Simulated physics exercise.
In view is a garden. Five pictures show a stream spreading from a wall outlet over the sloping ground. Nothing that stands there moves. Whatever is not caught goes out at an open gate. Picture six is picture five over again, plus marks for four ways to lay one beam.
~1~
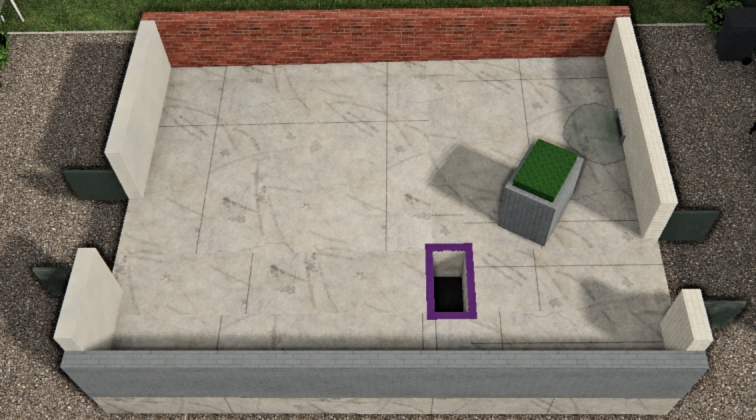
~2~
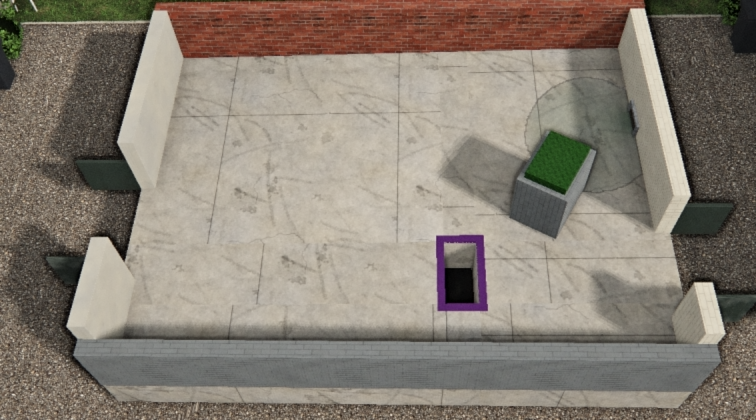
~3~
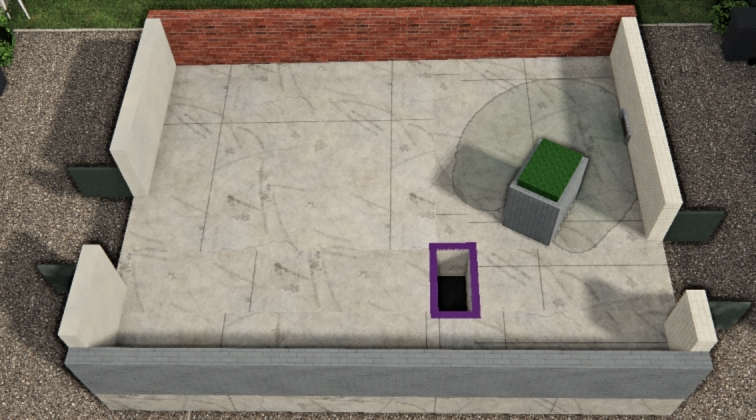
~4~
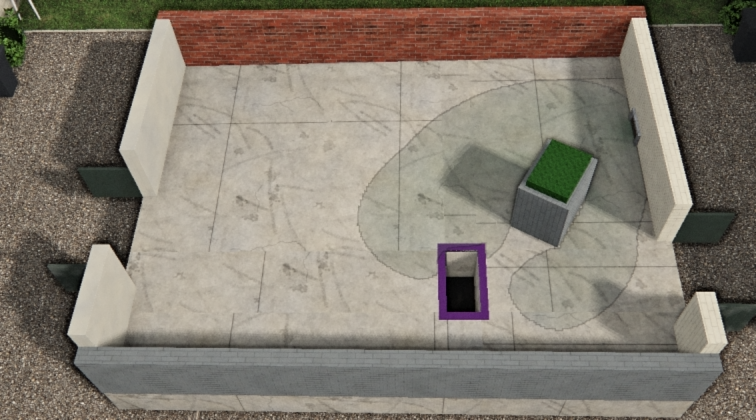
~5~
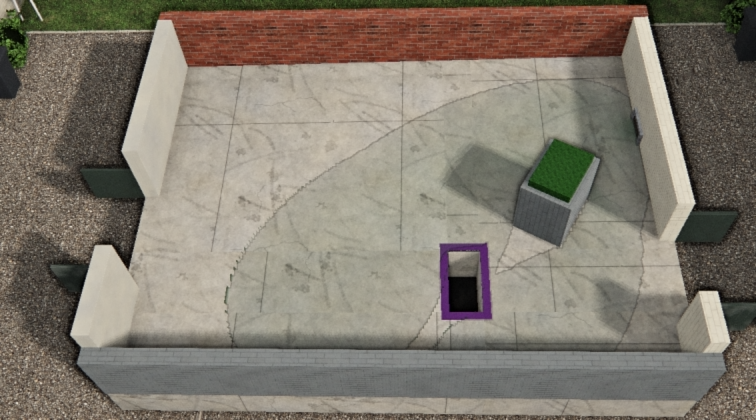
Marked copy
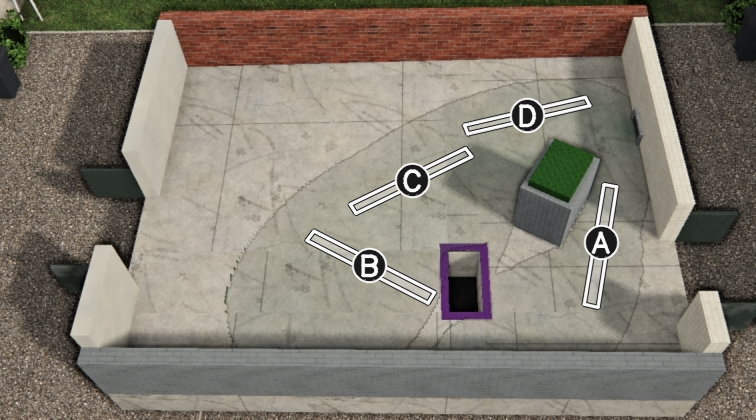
We see a walled garden from above as water spreads from the right wall across the pale paving, passing around a grey block with a green top, then reaching the purple-edged drain pit and extending toward the left side.
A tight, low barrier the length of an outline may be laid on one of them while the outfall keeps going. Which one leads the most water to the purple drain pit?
Best: B.
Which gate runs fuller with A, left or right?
More leaves on the left.
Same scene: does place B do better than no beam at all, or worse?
Better.
In white, A from (591, 305) to (610, 185); B from (310, 235) to (431, 297); C from (353, 208) to (468, 152); D from (466, 129) to (587, 101).
Choosing A, about 11 % of the stream goes into the purple drain pit, about 87 % out by the gates.
Choosing B, about 29 % of the stream goes into the purple drain pit, about 66 % out by the gates.
Choosing C, about 13 % of the stream goes into the purple drain pit, about 84 % out by the gates.
Choosing D, about 13 % of the stream goes into the purple drain pit, about 84 % out by the gates.
